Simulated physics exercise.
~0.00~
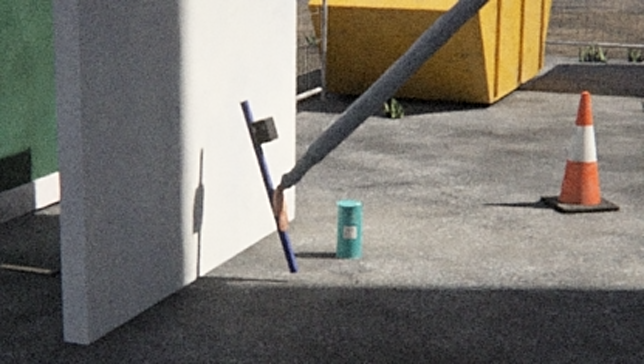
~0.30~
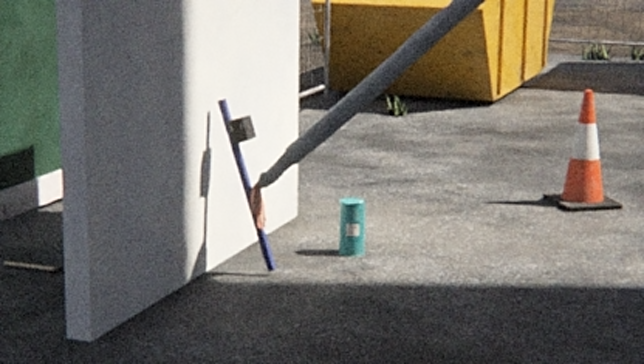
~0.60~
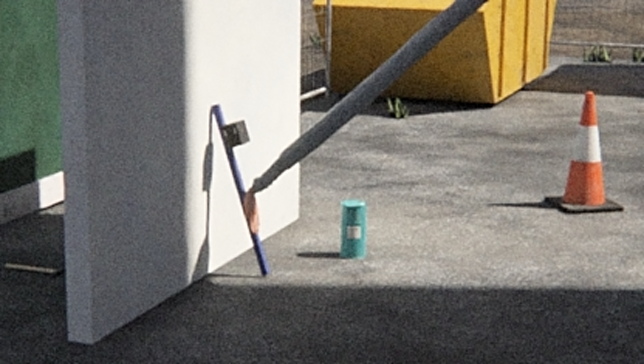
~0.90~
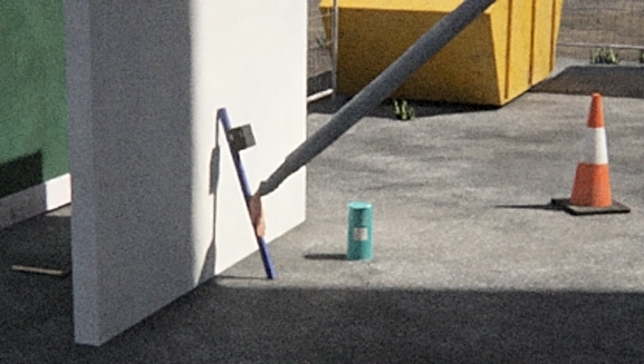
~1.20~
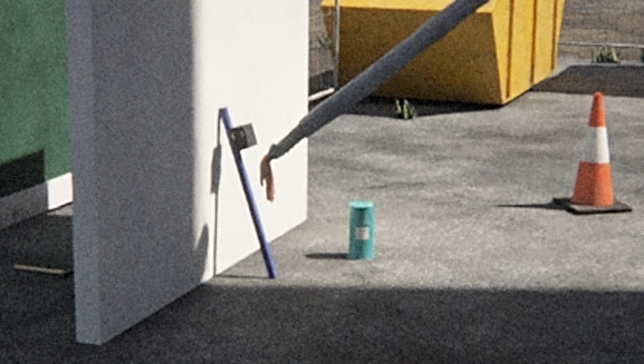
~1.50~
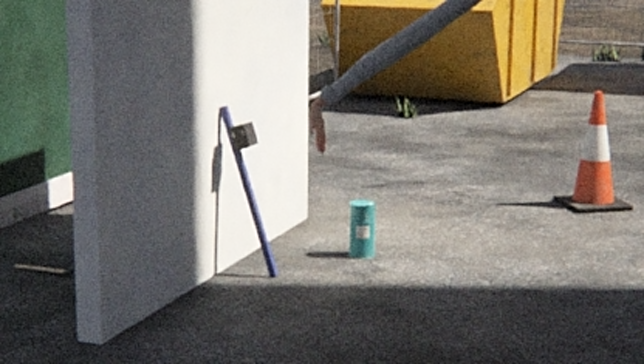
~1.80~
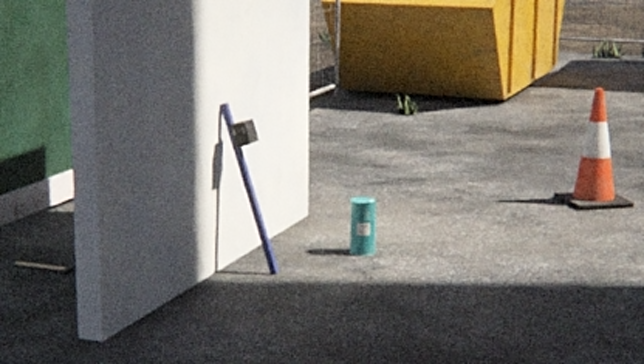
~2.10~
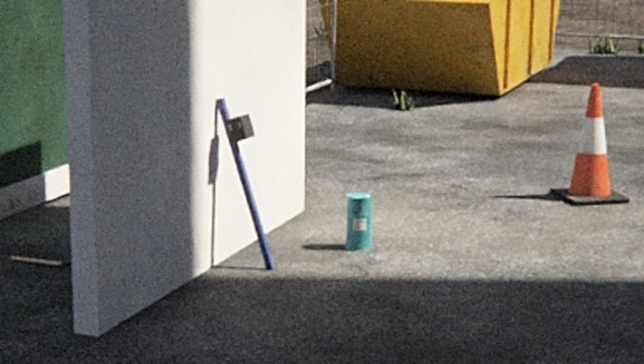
Against a pale wall, a hand leans a blue pole, releases it, and it stays leaning.
